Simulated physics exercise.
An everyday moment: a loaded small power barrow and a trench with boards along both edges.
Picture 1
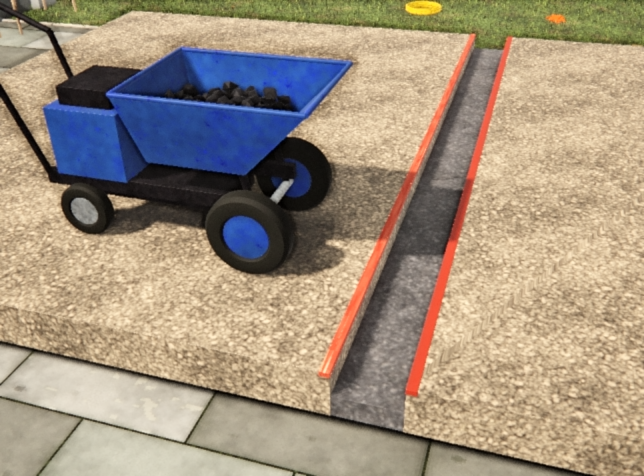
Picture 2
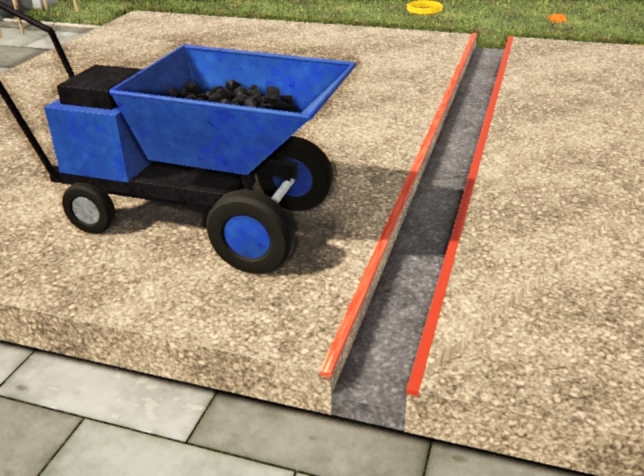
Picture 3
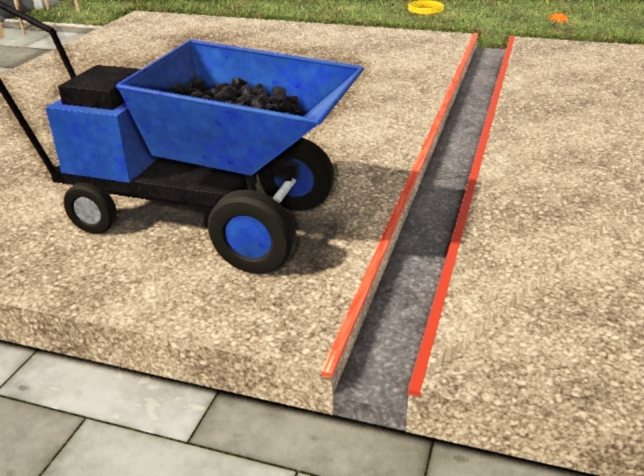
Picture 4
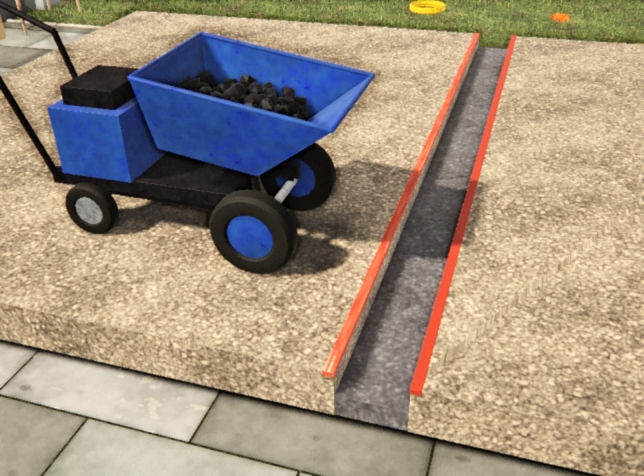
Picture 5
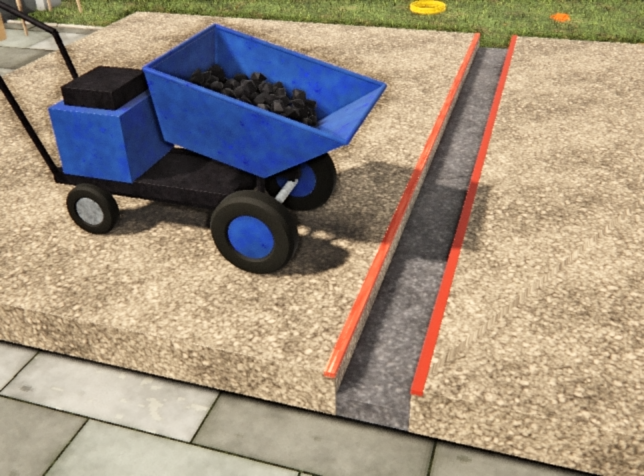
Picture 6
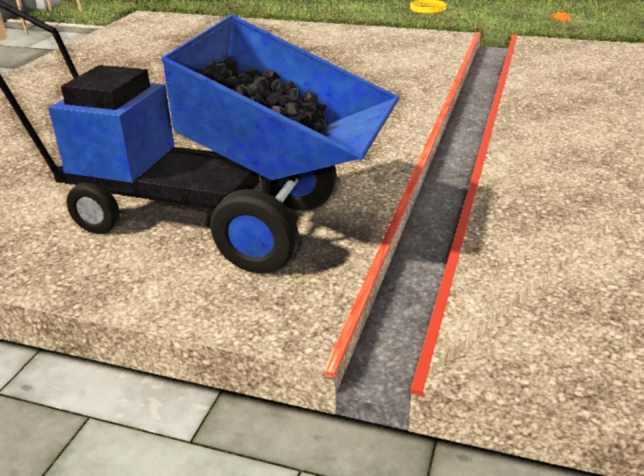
The clip shows a small blue power barrow loaded with dark lumps standing left of a narrow trench edged with red boards; its skip tilts gradually forward to the right, its back end rising while the wheels stay in place.
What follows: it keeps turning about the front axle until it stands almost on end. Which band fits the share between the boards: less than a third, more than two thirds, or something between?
It catches between a third and two thirds.
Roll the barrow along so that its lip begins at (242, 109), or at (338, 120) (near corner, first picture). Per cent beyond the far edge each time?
In turn 0 and 40 in a hundred.
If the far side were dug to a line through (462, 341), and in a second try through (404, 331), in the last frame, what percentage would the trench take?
Near 70 % and 10 %.
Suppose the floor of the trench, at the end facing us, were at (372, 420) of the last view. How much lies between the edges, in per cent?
About 80 per cent.
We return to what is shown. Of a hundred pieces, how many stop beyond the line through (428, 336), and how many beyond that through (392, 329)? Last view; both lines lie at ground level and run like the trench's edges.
Roughly 10 per cent, and 50 per cent.
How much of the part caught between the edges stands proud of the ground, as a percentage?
About 20 per cent.
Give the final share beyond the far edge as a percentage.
Near 15 %.
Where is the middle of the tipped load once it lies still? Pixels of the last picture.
Roughly at (435, 265).
Shortly afterwards, skip tipped steeply; the whole lot in the skip.
Next, skip tipped right over; near two thirds in the skip; near a quarter in or heaped over the trench; a little beyond it.
Some moments later, skip tipped right over; near a third in the skip; near half in or heaped over the trench; a little beyond it.
In the end, skip tipped right over; near a third in the skip; near half in or heaped over the trench; a little beyond it.
